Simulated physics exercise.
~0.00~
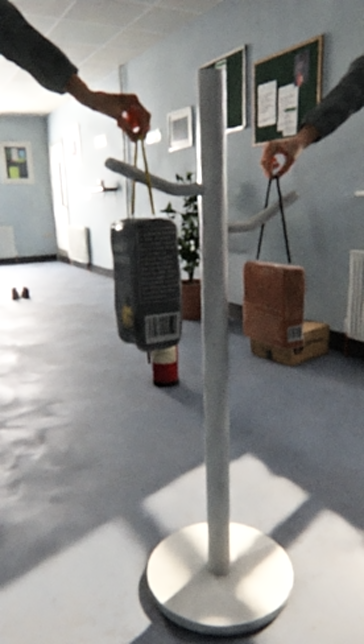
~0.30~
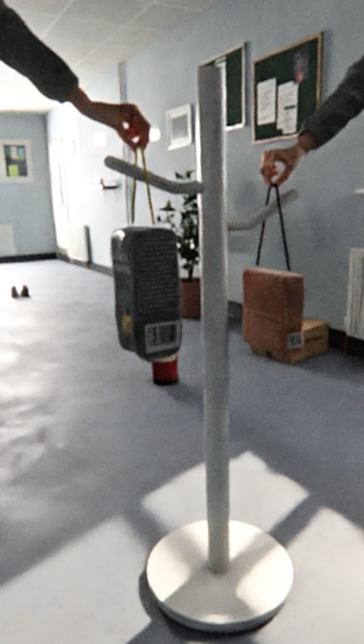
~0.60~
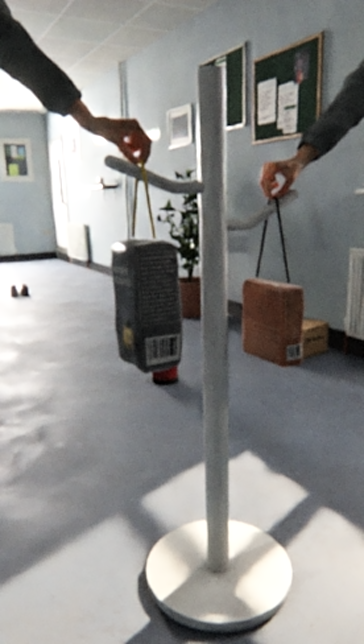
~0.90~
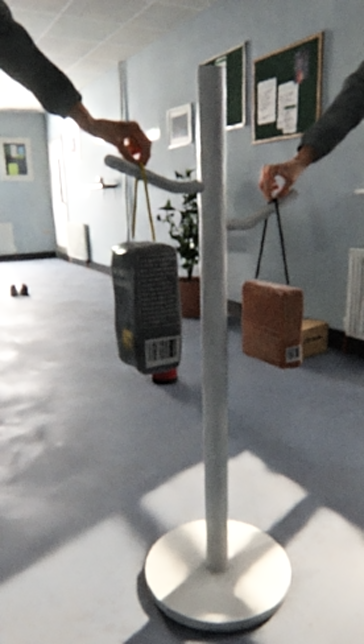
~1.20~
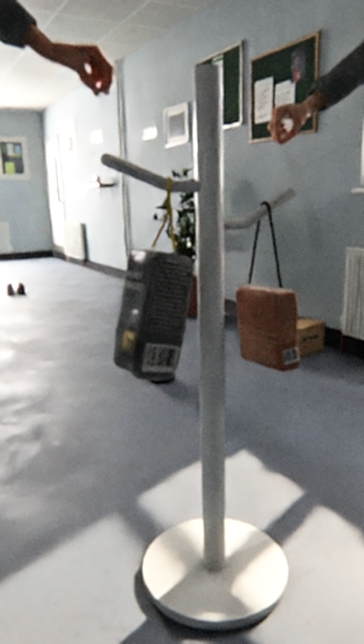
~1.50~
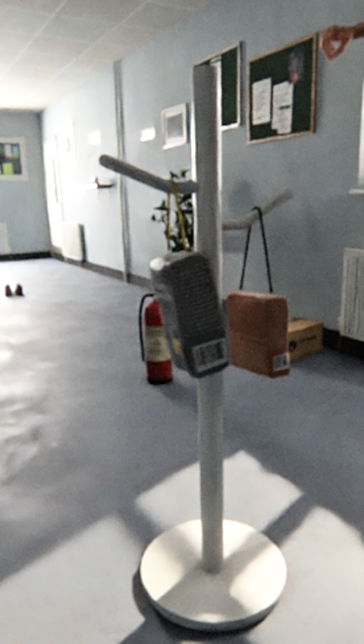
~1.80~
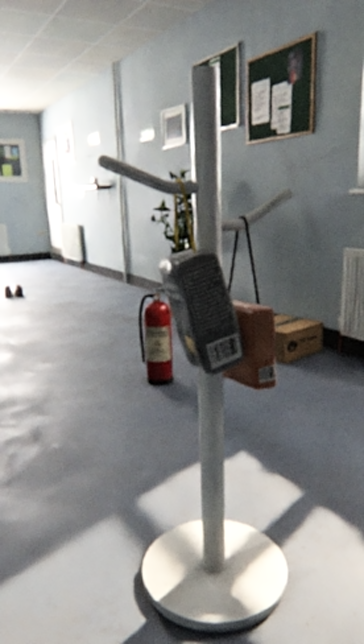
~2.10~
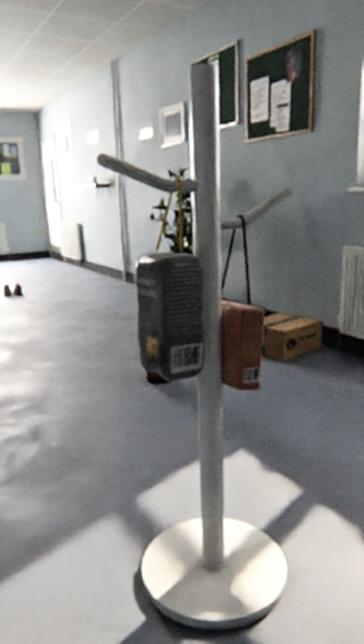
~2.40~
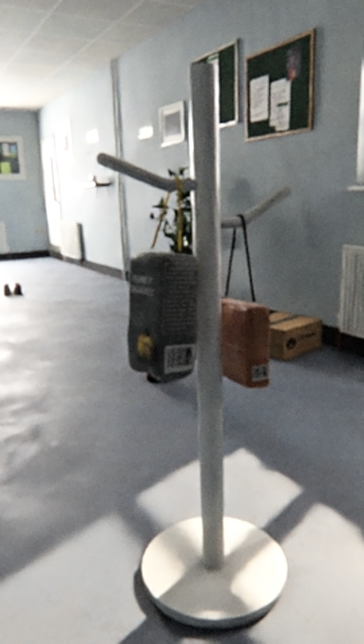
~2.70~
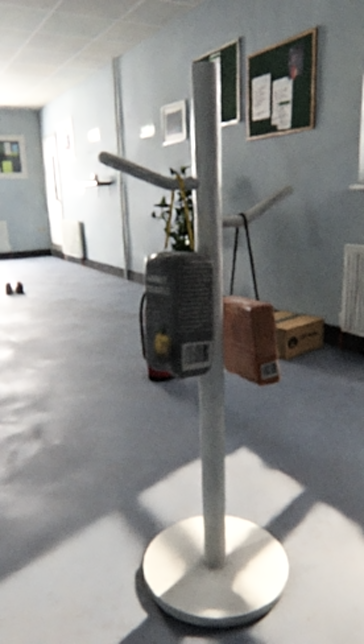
In a bright room with a pale blue wall, notice boards and a grey floor, a white stand with two round pegs stands in the foreground. Two hands hold a grey sack on the left and an orange bag on the right by their cords, then lower them onto the pegs. The hands let go and draw back out of view. The grey sack tilts and swings right toward the post, while the orange bag slides inward down its peg. The sack swings back left and straightens, and both sway slightly, still hanging at the end.
